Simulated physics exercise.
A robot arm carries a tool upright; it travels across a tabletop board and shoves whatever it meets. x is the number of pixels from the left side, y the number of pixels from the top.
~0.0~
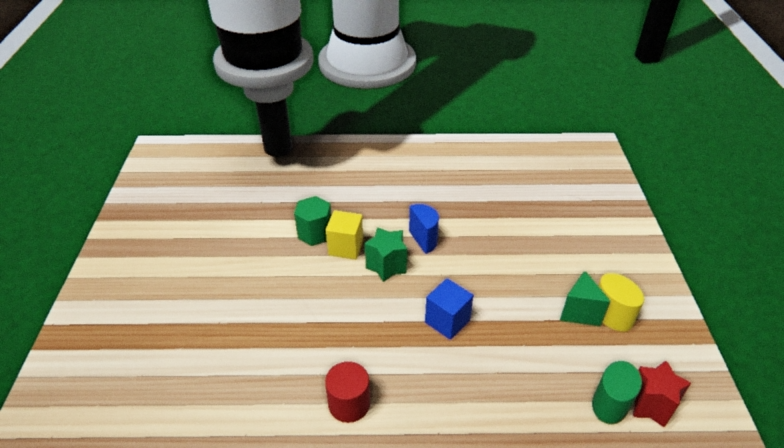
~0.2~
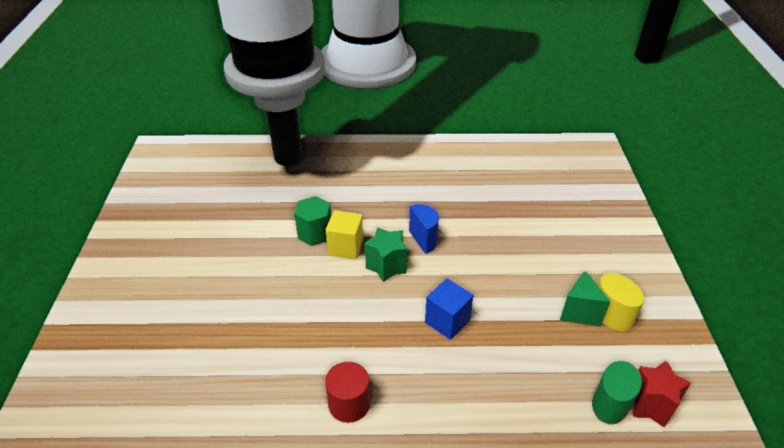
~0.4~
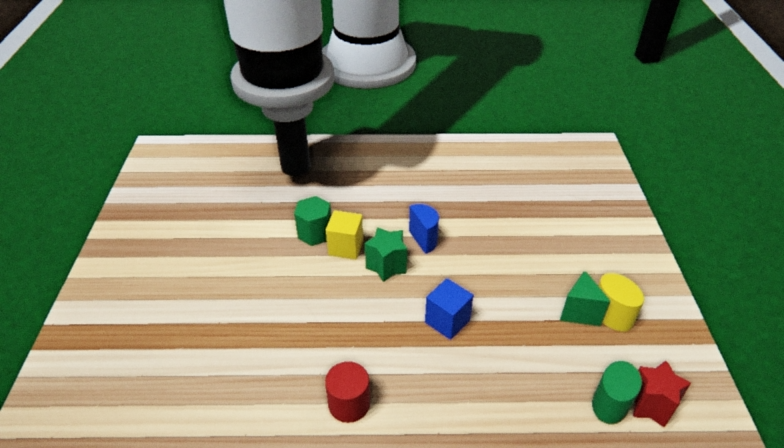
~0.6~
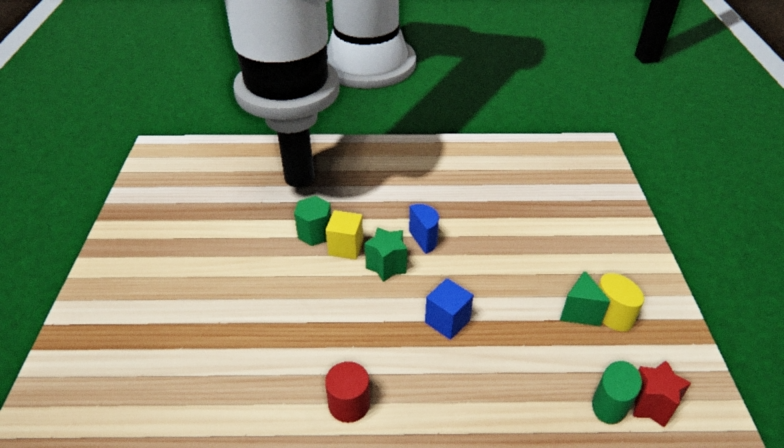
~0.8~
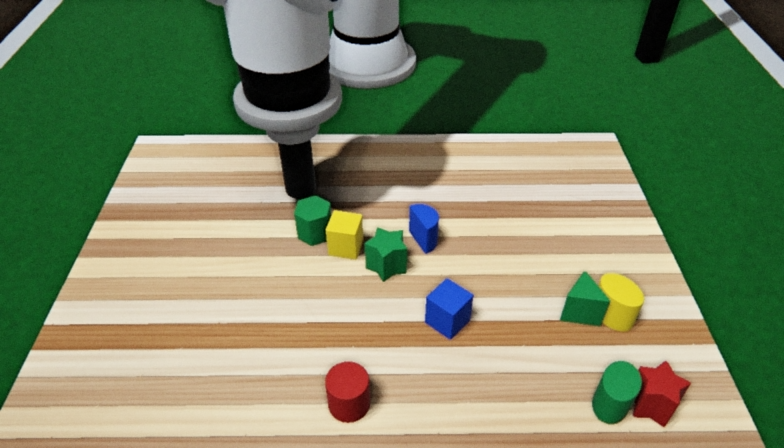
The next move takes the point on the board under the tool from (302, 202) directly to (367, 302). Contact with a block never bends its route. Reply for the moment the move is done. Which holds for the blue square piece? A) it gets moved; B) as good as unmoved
The one that fits is B, as good as unmoved.
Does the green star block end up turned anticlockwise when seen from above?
In short: Yes.
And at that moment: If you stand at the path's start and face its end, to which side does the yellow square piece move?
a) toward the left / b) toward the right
That would be a.
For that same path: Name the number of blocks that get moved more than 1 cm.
The answer is three or more blocks.
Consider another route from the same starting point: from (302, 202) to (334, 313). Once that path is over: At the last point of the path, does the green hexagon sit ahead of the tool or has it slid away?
The tool will still be pushing it.
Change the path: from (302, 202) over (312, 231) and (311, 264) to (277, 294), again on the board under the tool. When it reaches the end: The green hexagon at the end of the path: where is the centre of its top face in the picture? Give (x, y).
Roughly at (323, 268).
The first path, step by step. One third of the way, tool (321, 219); green hexagon (317, 230), turned 20° clockwise; yellow square piece (353, 227), turned 15° anticlockwise.
Two thirds of the way, tool (343, 253); green hexagon (318, 260), turned 70° clockwise; yellow square piece (376, 239); green star block (408, 248), turned 20° anticlockwise.
At the end, tool (366, 289); green hexagon (317, 265), turned 85° clockwise; yellow square piece (385, 246), turned 35° anticlockwise; green star block (420, 249), turned 35° anticlockwise; blue square piece still.
